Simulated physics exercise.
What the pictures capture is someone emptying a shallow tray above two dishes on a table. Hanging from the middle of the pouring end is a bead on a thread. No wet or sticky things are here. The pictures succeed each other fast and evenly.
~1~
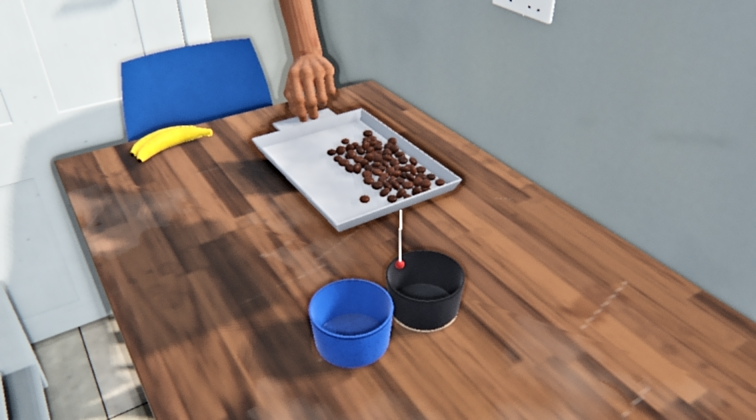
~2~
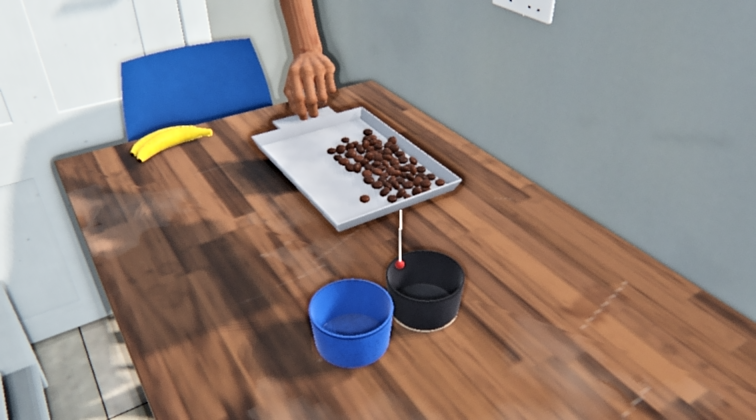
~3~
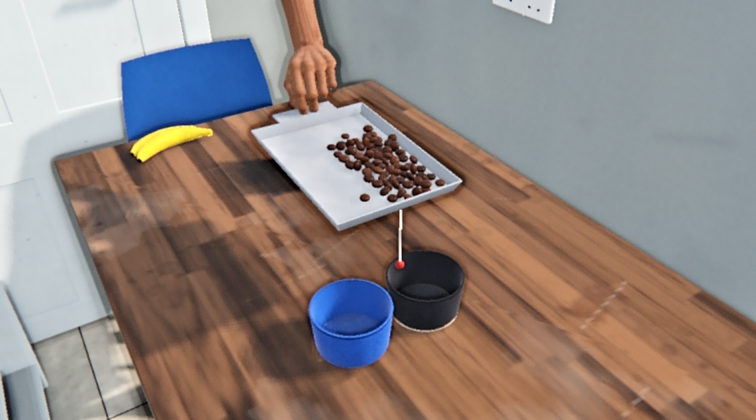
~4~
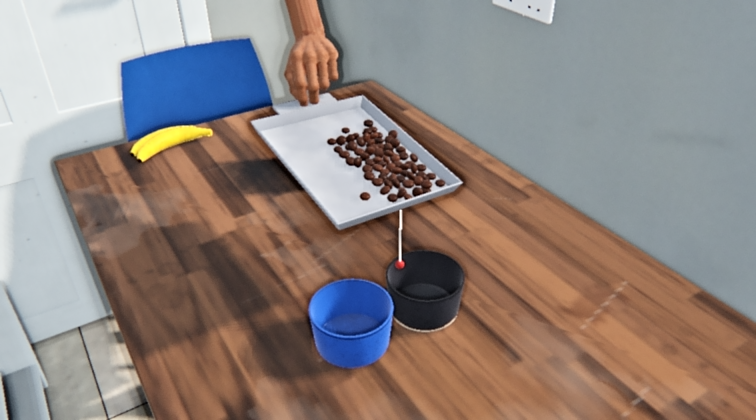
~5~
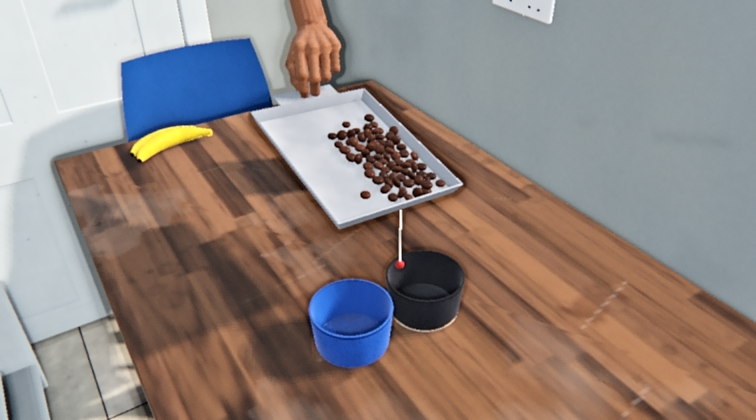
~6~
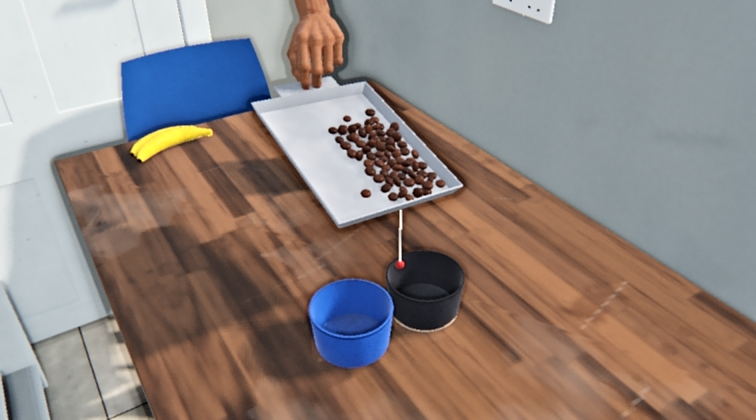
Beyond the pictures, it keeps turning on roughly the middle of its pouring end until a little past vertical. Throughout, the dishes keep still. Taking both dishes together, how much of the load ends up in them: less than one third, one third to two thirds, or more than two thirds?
One third to two thirds.
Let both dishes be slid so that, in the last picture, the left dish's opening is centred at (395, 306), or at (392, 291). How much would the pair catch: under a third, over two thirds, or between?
Beyond two thirds; over two thirds.
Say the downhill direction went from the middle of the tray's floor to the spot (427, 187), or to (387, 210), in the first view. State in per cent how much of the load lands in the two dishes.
It comes to about 40 per cent the first time and about 70 per cent the second.
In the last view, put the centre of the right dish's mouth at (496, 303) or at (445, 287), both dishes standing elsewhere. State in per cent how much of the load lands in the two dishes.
I'd say about 0 percent, followed by about 60 percent.
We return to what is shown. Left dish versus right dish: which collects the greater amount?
Observation: The right-placed dish is the fuller of the two.
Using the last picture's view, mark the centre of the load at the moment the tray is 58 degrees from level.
Load centre: Approx. (426, 172).
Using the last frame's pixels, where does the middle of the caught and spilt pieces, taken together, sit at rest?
Resting centre, last picture - approx. (448, 300).
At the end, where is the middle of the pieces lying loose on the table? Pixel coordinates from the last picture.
About (510, 298).
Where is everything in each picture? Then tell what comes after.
The first frame shows corners of the pouring end at (339, 220) and (454, 179), level; middle of the load at (385, 165), flat chocolate drops; left dish at (373, 346); right dish at (448, 311); bead on its thread at (400, 264).
The second frame shows corners of the pouring end at (339, 220) and (454, 179), level; middle of the load at (385, 165).
The third frame shows corners of the pouring end at (339, 220) and (454, 180), tipped barely, lowest at the right corner; middle of the load at (386, 163).
The fourth frame shows corners of the pouring end at (340, 219) and (455, 181), tipped a little, lowest at the right corner; middle of the load at (386, 160).
The fifth frame shows corners of the pouring end at (340, 219) and (455, 182), tipped a little, lowest at the right corner; middle of the load at (387, 158).
The sixth frame shows corners of the pouring end at (341, 218) and (456, 183), tipped a little, lowest at the right corner; middle of the load at (387, 155); left dish at (373, 346); right dish at (448, 311).
Soon after the last picture, tray tipped steeply; nearly all on the tray; a stray few in the right dish; a stray few in the air.
A little later, tray tipped right over; about half in the right dish; about half outside both; a small part in the air.
Later still, tray tipped past a quarter turn; about half in the right dish; about half outside both.
At rest, tray tipped past a quarter turn; none in the left dish; about half in the right dish; about half outside both.
